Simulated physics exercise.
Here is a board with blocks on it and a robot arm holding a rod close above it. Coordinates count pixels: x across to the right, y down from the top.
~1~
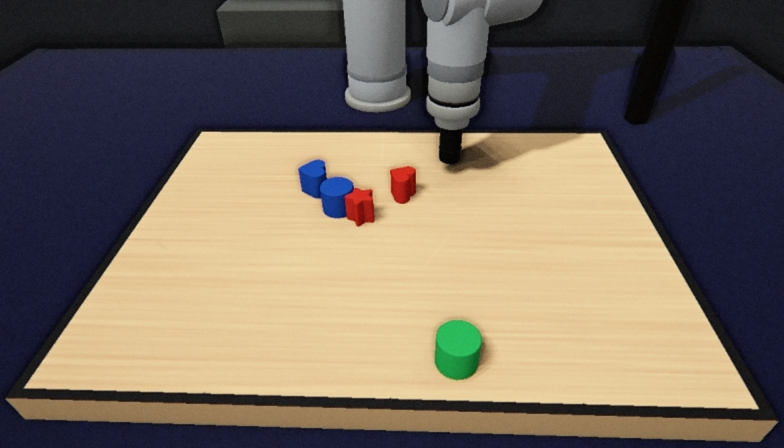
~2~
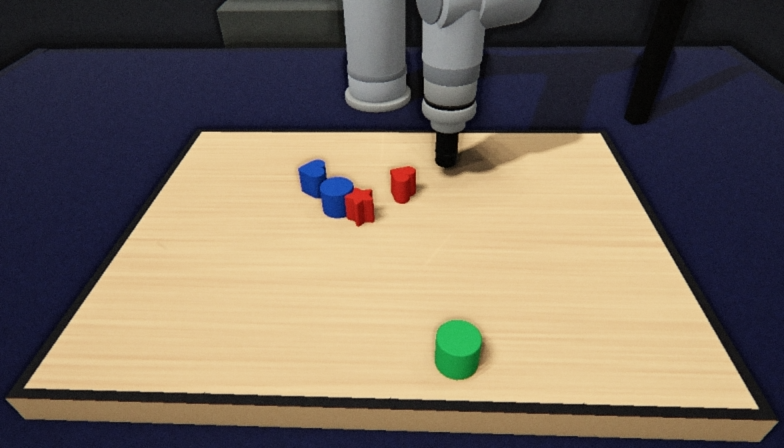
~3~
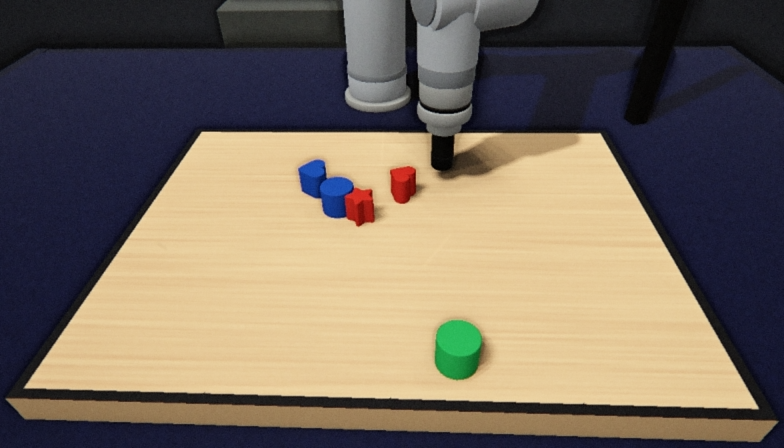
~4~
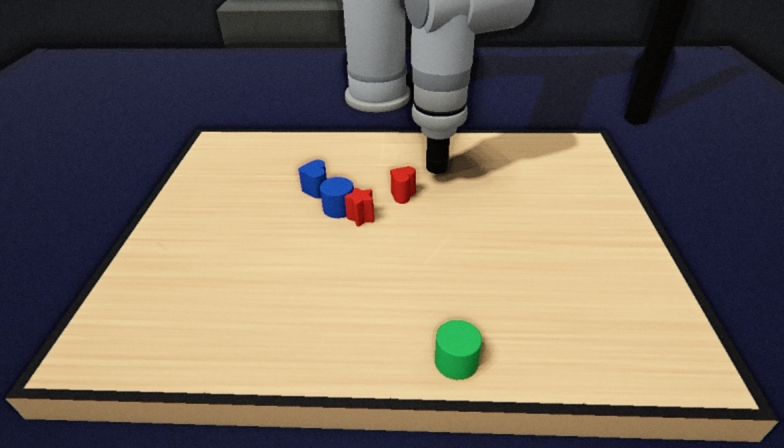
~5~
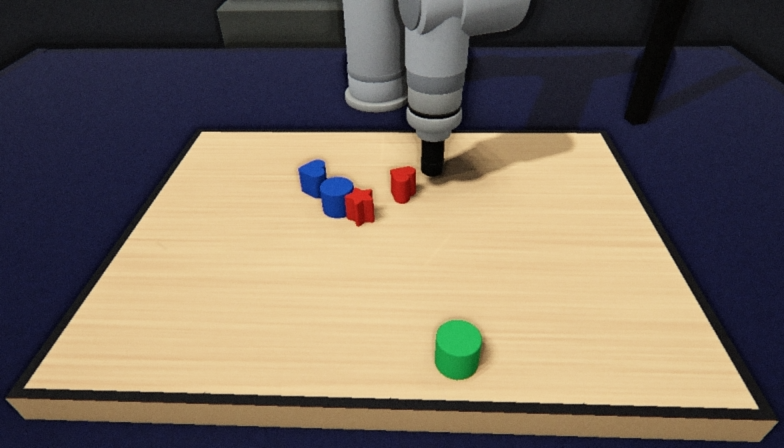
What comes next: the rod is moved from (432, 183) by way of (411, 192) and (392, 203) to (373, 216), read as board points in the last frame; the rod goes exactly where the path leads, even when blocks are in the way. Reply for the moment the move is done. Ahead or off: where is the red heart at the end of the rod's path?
At the end of the path, the rod is still pushing the red heart ahead of it.
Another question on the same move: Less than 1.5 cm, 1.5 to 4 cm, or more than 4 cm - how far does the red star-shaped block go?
More than 4 cm.
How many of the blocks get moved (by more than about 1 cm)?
Two blocks move more than 1 cm.
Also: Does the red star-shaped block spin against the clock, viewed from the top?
No
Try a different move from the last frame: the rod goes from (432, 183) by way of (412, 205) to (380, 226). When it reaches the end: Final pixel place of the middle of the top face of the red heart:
If I read the scene right, the answer is (377, 182).
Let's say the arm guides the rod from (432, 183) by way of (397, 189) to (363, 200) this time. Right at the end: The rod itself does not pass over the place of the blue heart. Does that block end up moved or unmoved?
Stays put.
The first path, step by step. One third of the way, rod (411, 181); red heart (388, 178).
Two thirds of the way, rod (391, 192); red star-shaped block (350, 201), turned 45° clockwise; red heart (369, 191).
At the end, rod (373, 204); blue disc in place; red star-shaped block (328, 214), turned 50° clockwise; red heart (349, 204).
